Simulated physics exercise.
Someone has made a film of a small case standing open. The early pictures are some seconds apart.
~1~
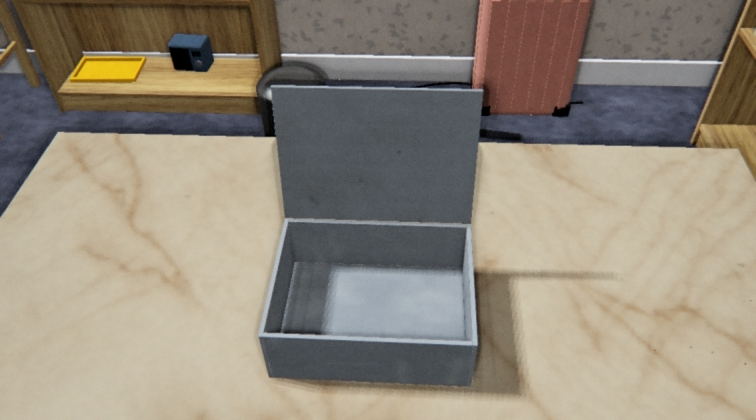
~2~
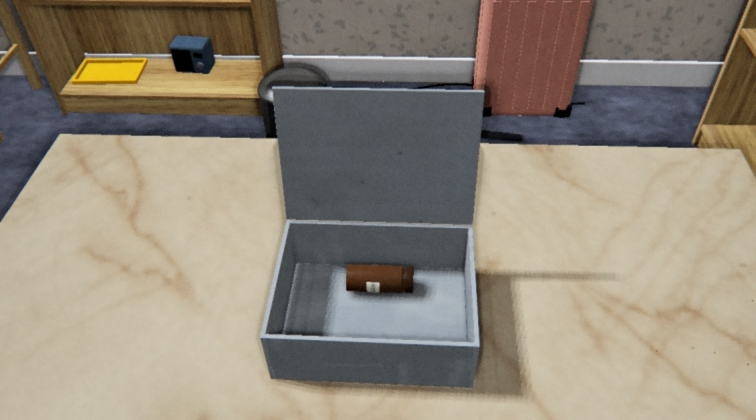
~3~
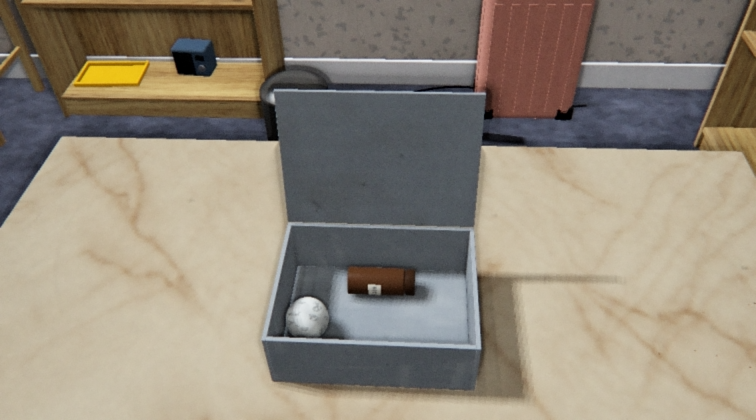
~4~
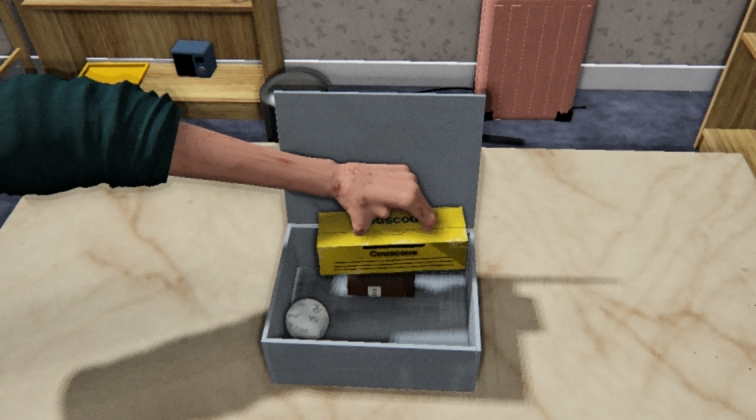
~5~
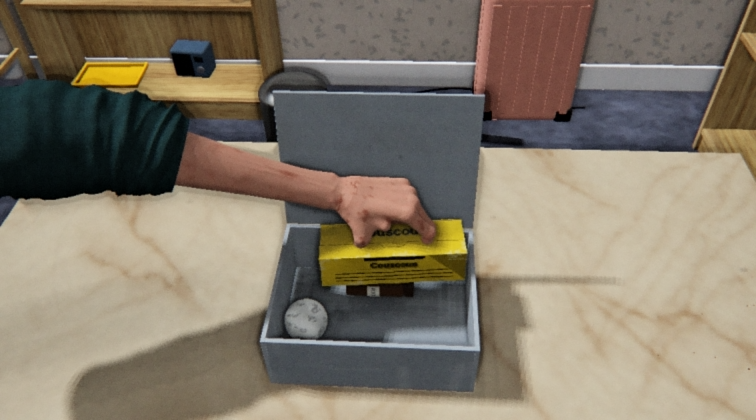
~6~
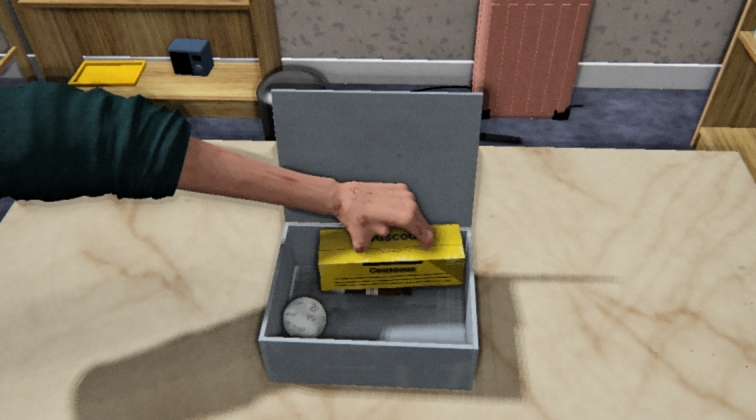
A hand lowers a yellow carton into an open gray case holding a brown cylinder and white ball.
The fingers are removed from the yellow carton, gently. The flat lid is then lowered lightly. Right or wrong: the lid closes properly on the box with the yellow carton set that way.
Right.
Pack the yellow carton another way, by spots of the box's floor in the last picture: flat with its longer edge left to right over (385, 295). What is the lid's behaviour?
Well, in that case it fits down fine.
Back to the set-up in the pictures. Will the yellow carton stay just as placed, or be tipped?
As it turns out, the yellow carton changes its angle.
Then, 0.60 s later than the last frame, yellow carton on its side near (395, 294); white ball moved a little; brown shaker moved a little.
Then, 1.60 s later than the last frame, lid 57° above the rim; yellow carton on its side near (395, 294); white ball moved about its own width; brown shaker moved a little.
Then, 1.90 s later than the last frame, lid 20° above the rim; yellow carton on its side near (395, 294); white ball moved about its own width; brown shaker moved a little.
When it is over, lid shut; lying over in the box, yellow carton; moved from the start, white ball; brown shaker as before. End places, in pixels of the last picture, yellow carton near (395, 294).
